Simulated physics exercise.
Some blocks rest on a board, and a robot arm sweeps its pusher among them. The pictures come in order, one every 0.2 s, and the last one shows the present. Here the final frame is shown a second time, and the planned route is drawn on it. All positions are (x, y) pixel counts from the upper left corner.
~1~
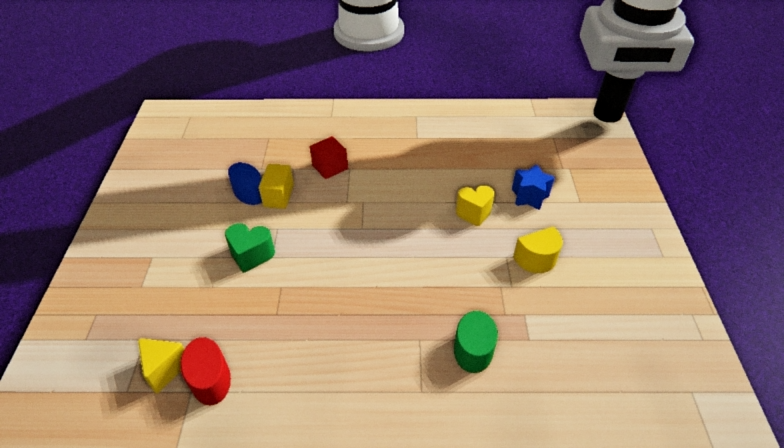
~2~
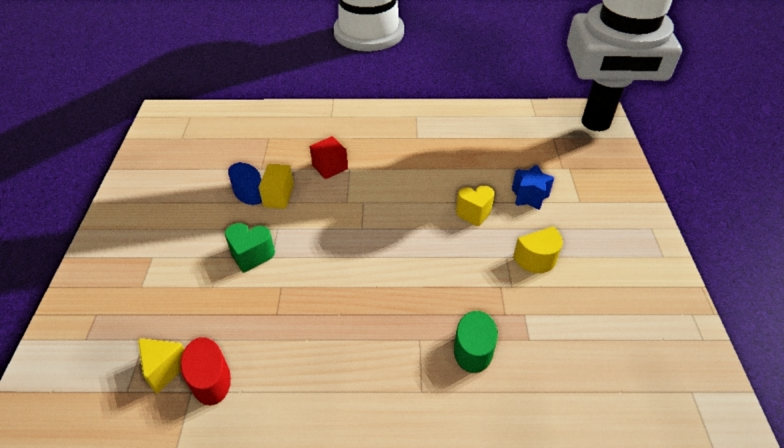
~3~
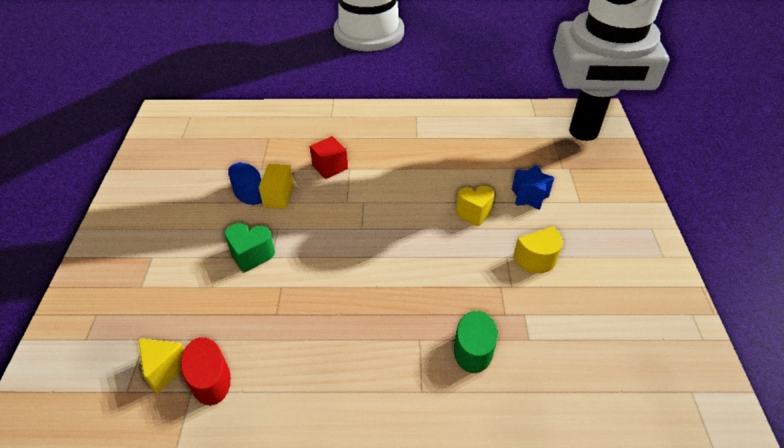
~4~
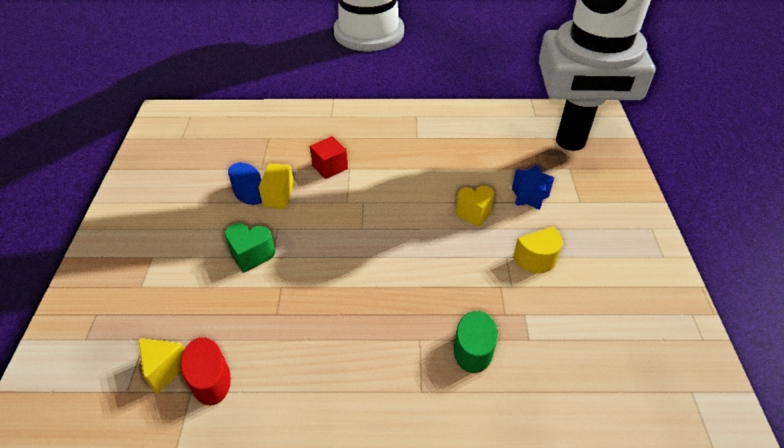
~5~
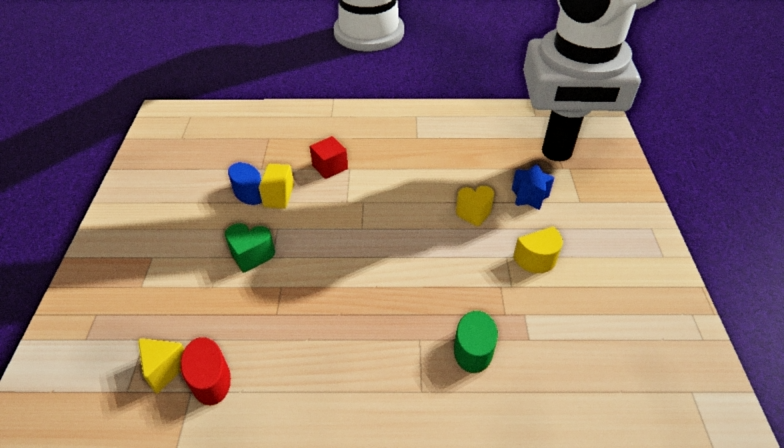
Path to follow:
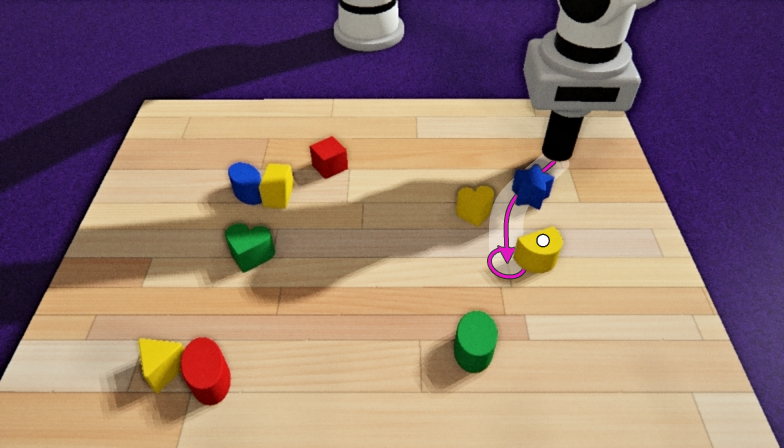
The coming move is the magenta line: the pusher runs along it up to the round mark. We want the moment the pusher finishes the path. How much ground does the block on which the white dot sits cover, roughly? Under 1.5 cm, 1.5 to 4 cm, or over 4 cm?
It shifts by more than 4 cm.
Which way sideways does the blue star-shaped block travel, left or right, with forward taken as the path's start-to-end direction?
Goes left.
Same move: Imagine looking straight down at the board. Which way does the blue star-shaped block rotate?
From above, counter-clockwise.
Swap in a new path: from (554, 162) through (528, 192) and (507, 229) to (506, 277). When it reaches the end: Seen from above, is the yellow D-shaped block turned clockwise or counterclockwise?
From the top: Counterclockwise.
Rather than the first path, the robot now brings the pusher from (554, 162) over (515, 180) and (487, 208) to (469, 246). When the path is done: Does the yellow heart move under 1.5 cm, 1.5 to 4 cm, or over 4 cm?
Displacement: Past 4 cm.
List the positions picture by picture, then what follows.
In the first picture, pusher's lower end at (607, 115); yellow heart at (477, 194); blue star-shaped block at (535, 177); yellow D-shaped block at (543, 241).
In the second picture, pusher at (596, 123); blocks still.
In the third picture, pusher at (584, 132); blocks still.
In the fourth picture, pusher at (571, 142); blocks still.
In the fifth picture, pusher at (557, 152); yellow heart at (477, 194); blue star-shaped block at (535, 177); yellow D-shaped block at (543, 241).
Drawn move, from (554, 162) via (525, 187) and (507, 220), ending at (507, 263); the dot is on the yellow D-shaped block.
On the path given first. One third of the way, pusher at (528, 177); blue star-shaped block at (529, 191), turned 30° anticlockwise.
Two thirds of the way, pusher at (509, 211); blue star-shaped block at (528, 223), turned 75° anticlockwise; yellow D-shaped block at (547, 249).
At the end, pusher at (510, 253); yellow heart still; blue star-shaped block at (544, 258), turned 110° anticlockwise; yellow D-shaped block at (573, 280).
